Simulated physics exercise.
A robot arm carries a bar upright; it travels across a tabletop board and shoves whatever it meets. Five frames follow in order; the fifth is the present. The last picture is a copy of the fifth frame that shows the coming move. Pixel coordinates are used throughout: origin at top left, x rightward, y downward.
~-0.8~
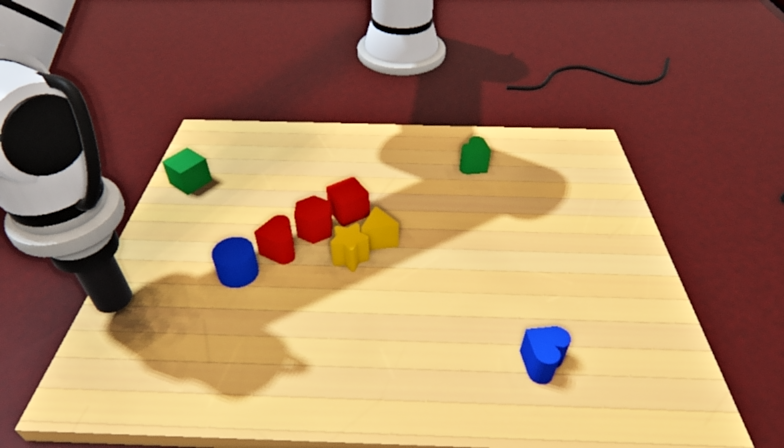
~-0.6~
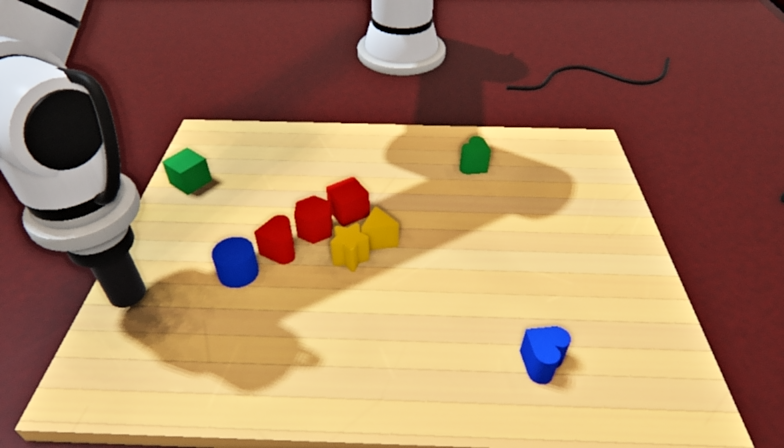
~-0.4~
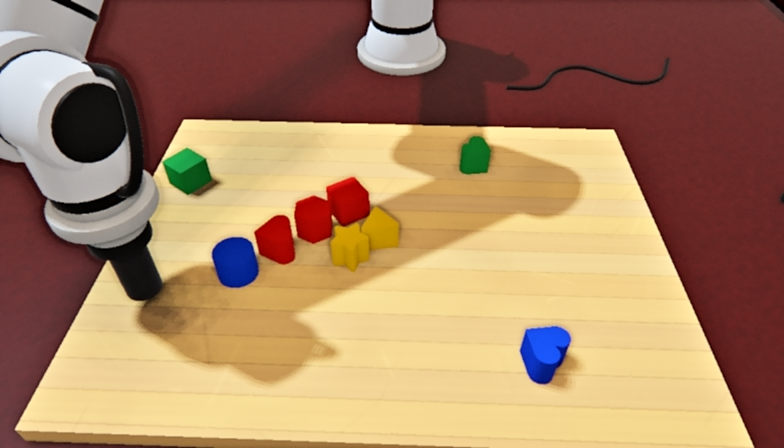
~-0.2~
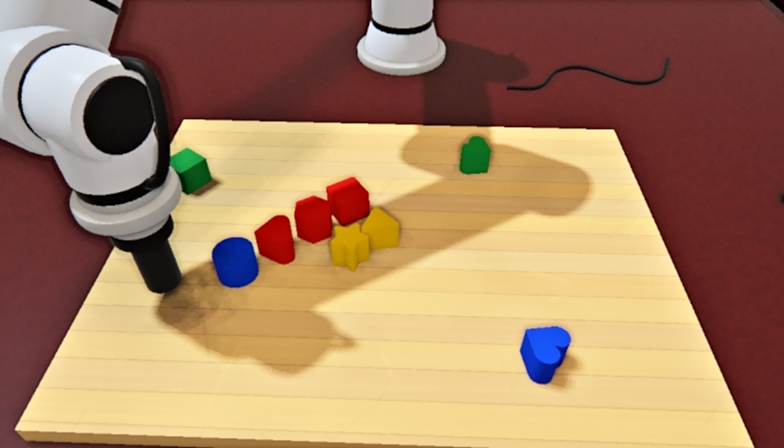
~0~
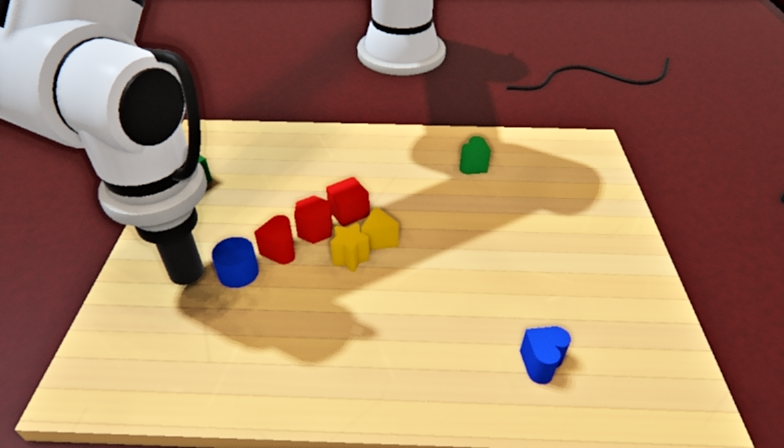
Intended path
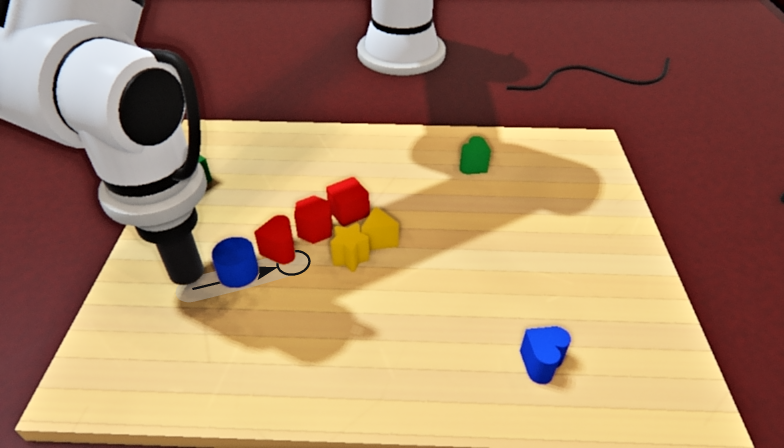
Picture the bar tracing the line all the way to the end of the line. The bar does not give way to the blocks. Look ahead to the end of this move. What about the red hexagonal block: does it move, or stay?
It will end up elsewhere.
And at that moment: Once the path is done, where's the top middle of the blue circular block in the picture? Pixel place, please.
When the path ends, it will be at (303, 216).
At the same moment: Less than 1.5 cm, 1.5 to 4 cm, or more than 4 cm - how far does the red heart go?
It shifts over 4 cm.
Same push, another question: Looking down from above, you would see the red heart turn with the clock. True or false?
Verdict: False.
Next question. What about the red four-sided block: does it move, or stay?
It shifts position.
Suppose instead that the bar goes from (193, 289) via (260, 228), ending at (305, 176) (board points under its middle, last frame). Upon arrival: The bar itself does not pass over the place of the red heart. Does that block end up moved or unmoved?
Displaced, by a centimetre or more.
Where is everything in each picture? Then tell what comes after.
The first picture shows bar tip (114, 300); block tops, blue circular block (232, 250); red heart (276, 228); red hexagonal block (312, 208); red four-sided block (347, 190).
The second picture shows bar (128, 294); blocks unchanged.
The third picture shows bar (145, 288); blocks unchanged.
The fourth picture shows bar (165, 281); blocks unchanged.
The fifth picture shows bar (187, 273); blue circular block (232, 250); red heart (276, 228); red hexagonal block (312, 208); red four-sided block (347, 190).
Path on the board, in a line from (193, 289) to (293, 263).
The first path, step by step. One third of the way, bar (224, 264); blue circular block (257, 242); red heart (285, 223); red hexagonal block (317, 205).
Two thirds of the way, bar (258, 256); blue circular block (284, 229); red heart (297, 206), turned 20° anticlockwise; red hexagonal block (324, 194), turned 40° clockwise; red four-sided block (357, 187).
At the end, bar (291, 246); blue circular block (303, 216); red heart (298, 193), turned 25° anticlockwise; red hexagonal block (328, 183), turned 60° clockwise; red four-sided block (363, 184), turned 25° clockwise.
